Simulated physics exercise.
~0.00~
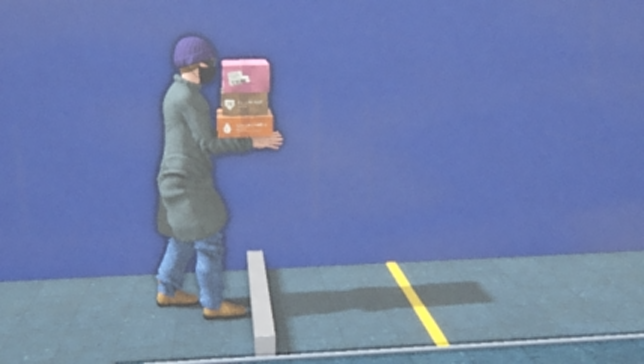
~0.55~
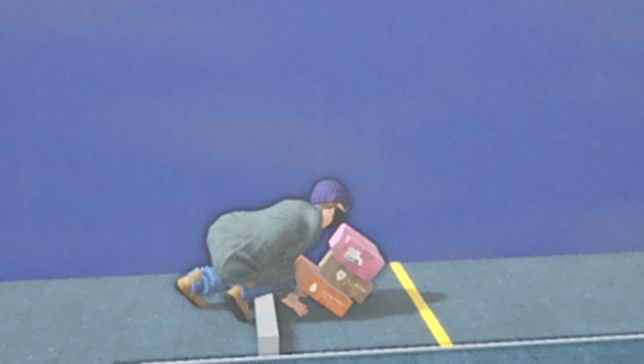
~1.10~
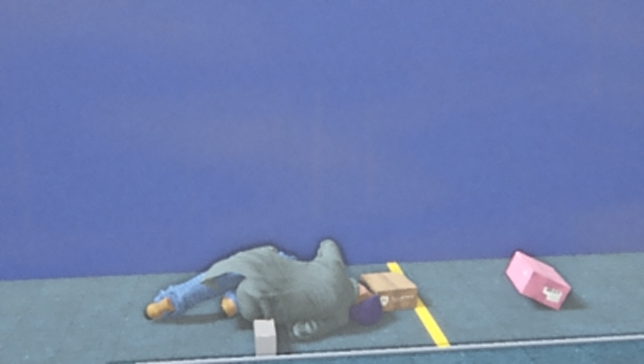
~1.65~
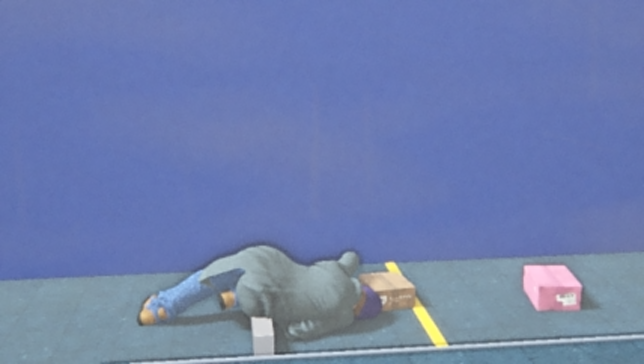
Against a blue wall, a figure carrying three stacked boxes pitches forward over a low rail, ending sprawled as the pink box tumbles rightward past a yellow line.
